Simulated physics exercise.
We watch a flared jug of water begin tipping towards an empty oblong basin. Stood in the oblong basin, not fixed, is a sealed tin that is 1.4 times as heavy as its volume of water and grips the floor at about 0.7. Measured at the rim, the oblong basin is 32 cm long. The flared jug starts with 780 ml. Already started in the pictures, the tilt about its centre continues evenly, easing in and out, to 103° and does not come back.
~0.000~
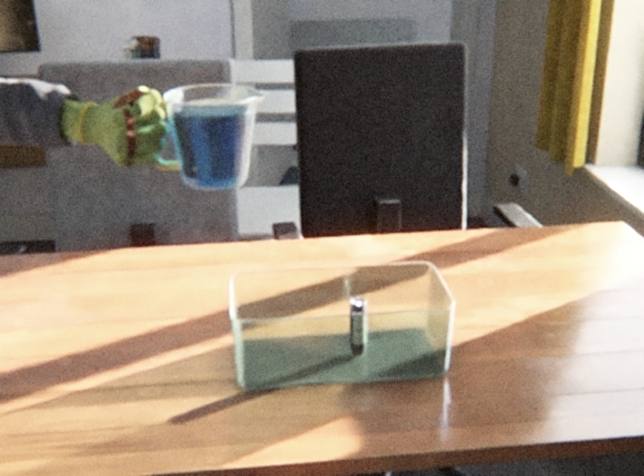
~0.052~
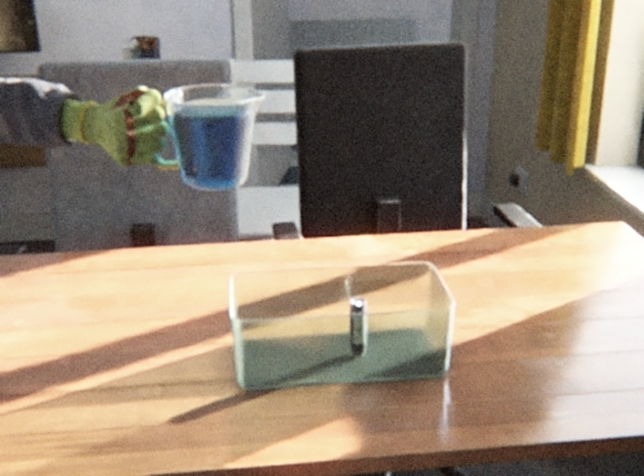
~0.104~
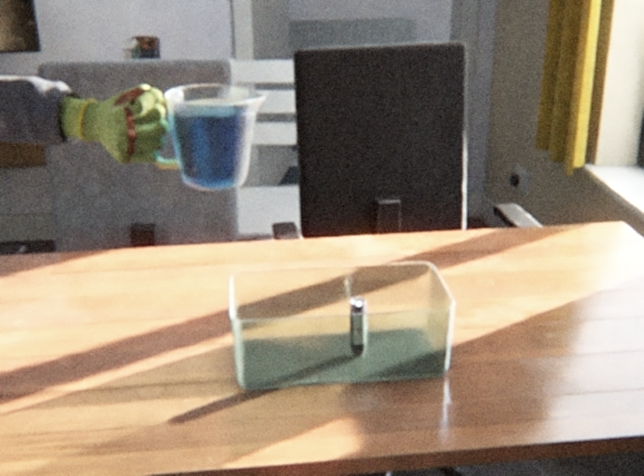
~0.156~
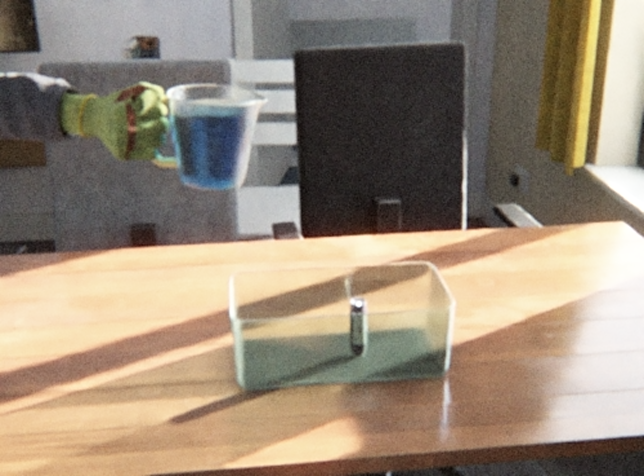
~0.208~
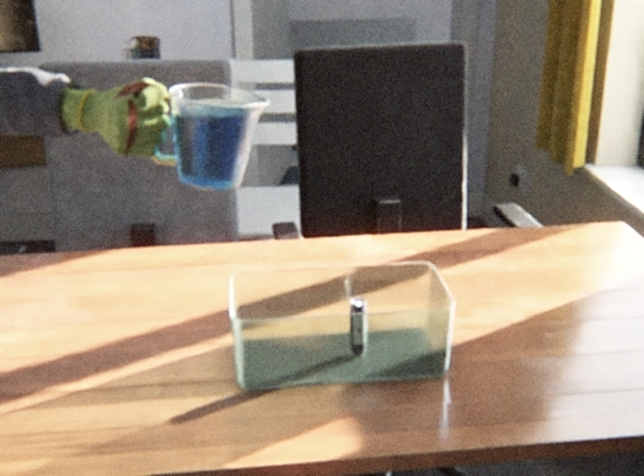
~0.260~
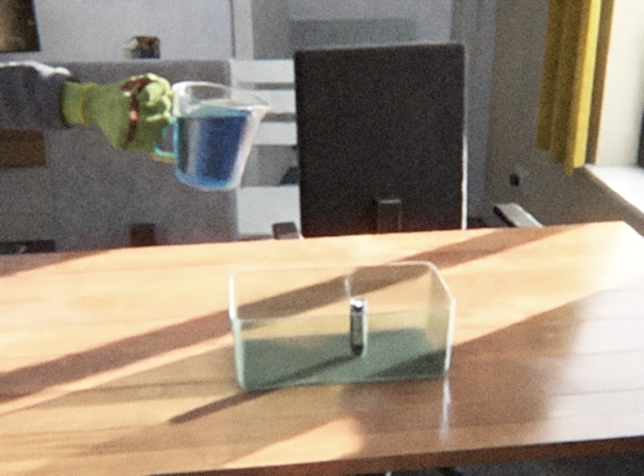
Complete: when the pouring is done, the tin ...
... has gone over.
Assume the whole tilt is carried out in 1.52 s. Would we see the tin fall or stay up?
Result: Tin tipped over.
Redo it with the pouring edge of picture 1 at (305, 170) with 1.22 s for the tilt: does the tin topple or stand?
Then it tips over.
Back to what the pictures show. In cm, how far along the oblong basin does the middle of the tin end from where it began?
8.0 cm.
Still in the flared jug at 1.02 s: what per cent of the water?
Remaining share: Approx. 20 %.
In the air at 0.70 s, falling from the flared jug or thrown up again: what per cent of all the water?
Around 22 in a hundred.
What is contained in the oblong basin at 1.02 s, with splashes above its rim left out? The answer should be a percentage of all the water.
Roughly 48 %.
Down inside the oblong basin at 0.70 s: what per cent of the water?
I'd put it near 3 percent.
Then, 0.70 s in, the tilt is 63° and 75 per cent is still to pour; the tin stands where it began.
Then, 1.02 s in, the tilt is 96° and 21 per cent is still to pour; the tin stands 3 cm from where it began.
Then, 1.36 s in, the tilt is 103° and 1 per cent is still to pour; the tin lies on its side.
Then, 1.72 s in, the tilt is 103° and 0 per cent is still to pour; the tin lies on its side.
Finally, the tin lies on its side.
